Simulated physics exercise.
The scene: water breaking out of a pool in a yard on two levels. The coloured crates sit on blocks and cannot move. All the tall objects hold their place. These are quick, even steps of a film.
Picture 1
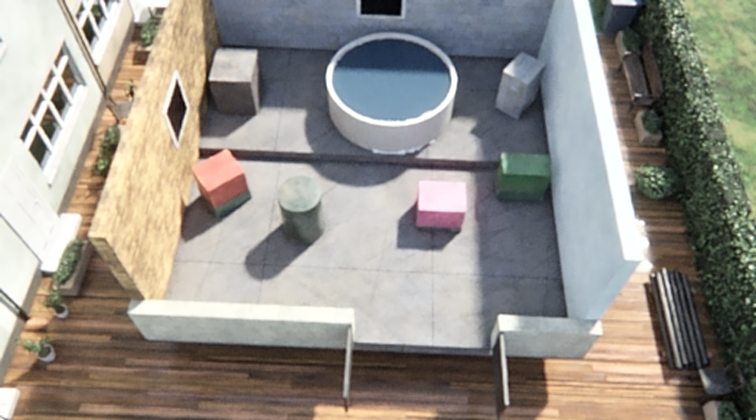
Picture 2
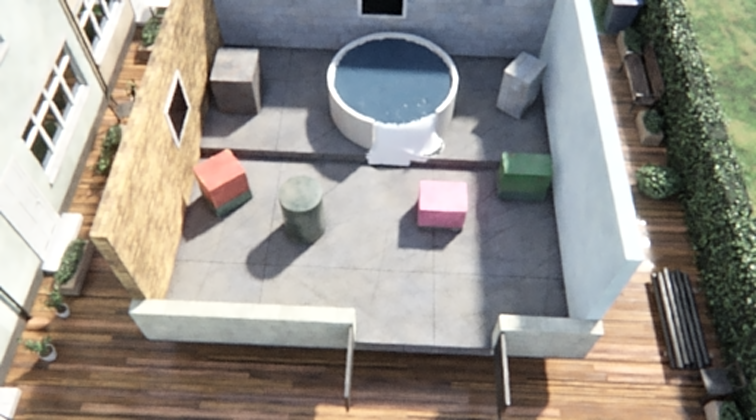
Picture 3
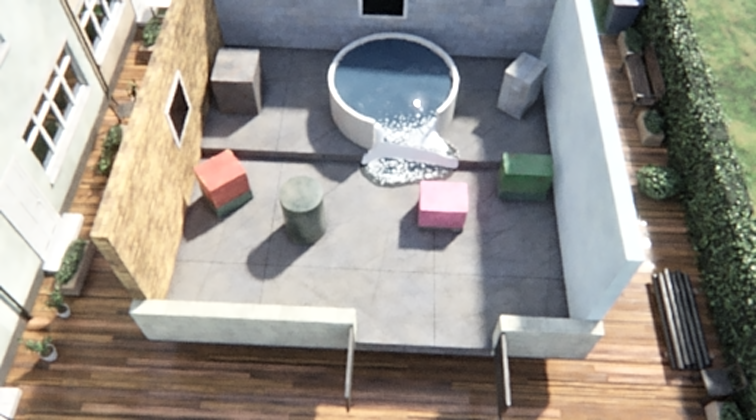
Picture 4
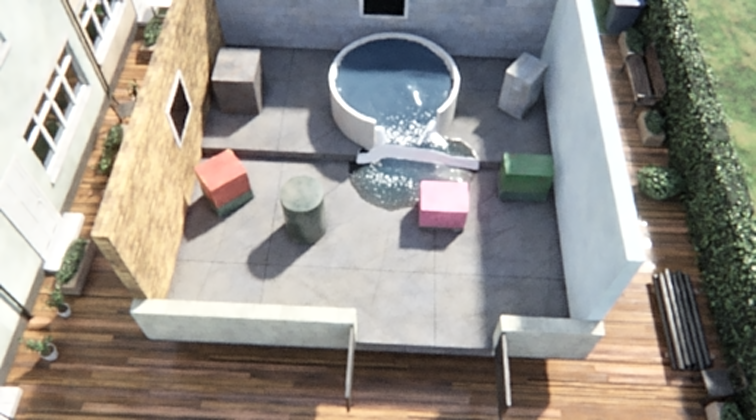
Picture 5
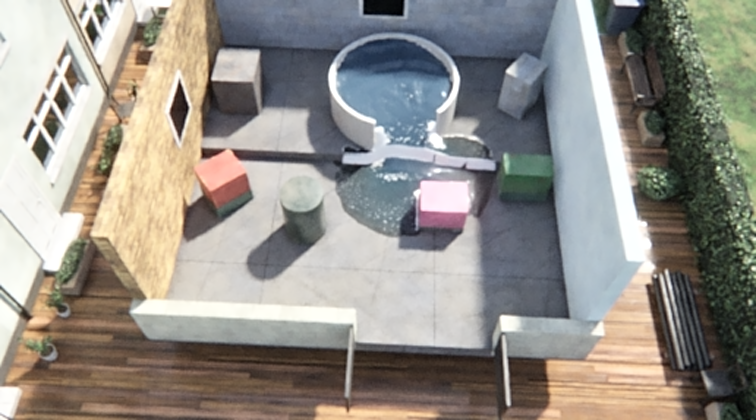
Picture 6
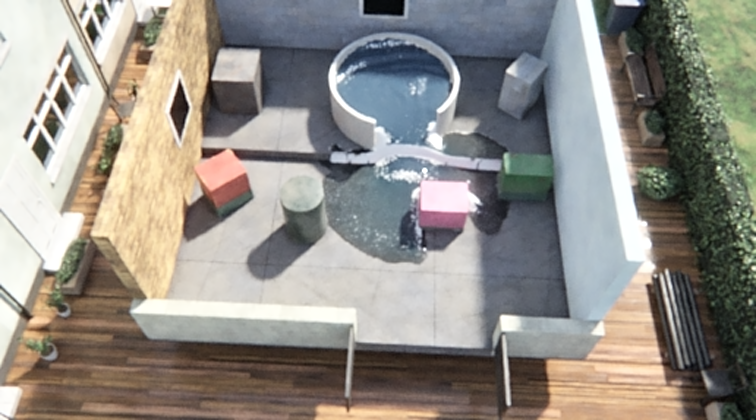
Water burst through the front of a round white pool, poured over the low step onto the lower patio, and spread around the pink block while the other blocks stayed put.
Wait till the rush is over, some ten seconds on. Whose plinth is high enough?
In the end: The red crate stays dry; the pink crate gets wet; the green crate gets wet.
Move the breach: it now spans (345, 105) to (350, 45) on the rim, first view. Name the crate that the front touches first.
First comes the red crate.
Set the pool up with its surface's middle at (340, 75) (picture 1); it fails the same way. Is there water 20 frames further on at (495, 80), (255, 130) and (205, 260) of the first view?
As listed: Clear, dry, awash.
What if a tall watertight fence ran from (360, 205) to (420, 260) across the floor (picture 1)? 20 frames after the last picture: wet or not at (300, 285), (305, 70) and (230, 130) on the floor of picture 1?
In that order: Clear, dry, clear.
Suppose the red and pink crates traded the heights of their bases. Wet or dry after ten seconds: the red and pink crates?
My reading: Red is topped; pink takes water.
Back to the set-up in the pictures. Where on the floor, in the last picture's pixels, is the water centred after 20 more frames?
Roughly at (407, 185).
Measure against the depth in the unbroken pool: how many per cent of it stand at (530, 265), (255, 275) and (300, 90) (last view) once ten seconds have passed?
About 12, 10 and 0 per cent.
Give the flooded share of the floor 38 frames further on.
Roughly 65 per cent.
A moment on, water covers 30 % of the floor; the red crate not reached, the pink crate water round its plinth, the green crate water round its plinth.
Next, water covers 45 % of the floor; the red crate water round its plinth, the pink crate water round its plinth, the green crate water round its plinth.
Then, water covers 50 % of the floor; the red crate water round its plinth, the pink crate water round its plinth, the green crate water round its plinth.
Later, water covers 65 % of the floor; the red crate water round its plinth, the pink crate water round its plinth, the green crate water round its plinth.
In the end, water covers 65 % of the floor; the red crate stayed above the water, the pink crate was topped, the green crate was topped.
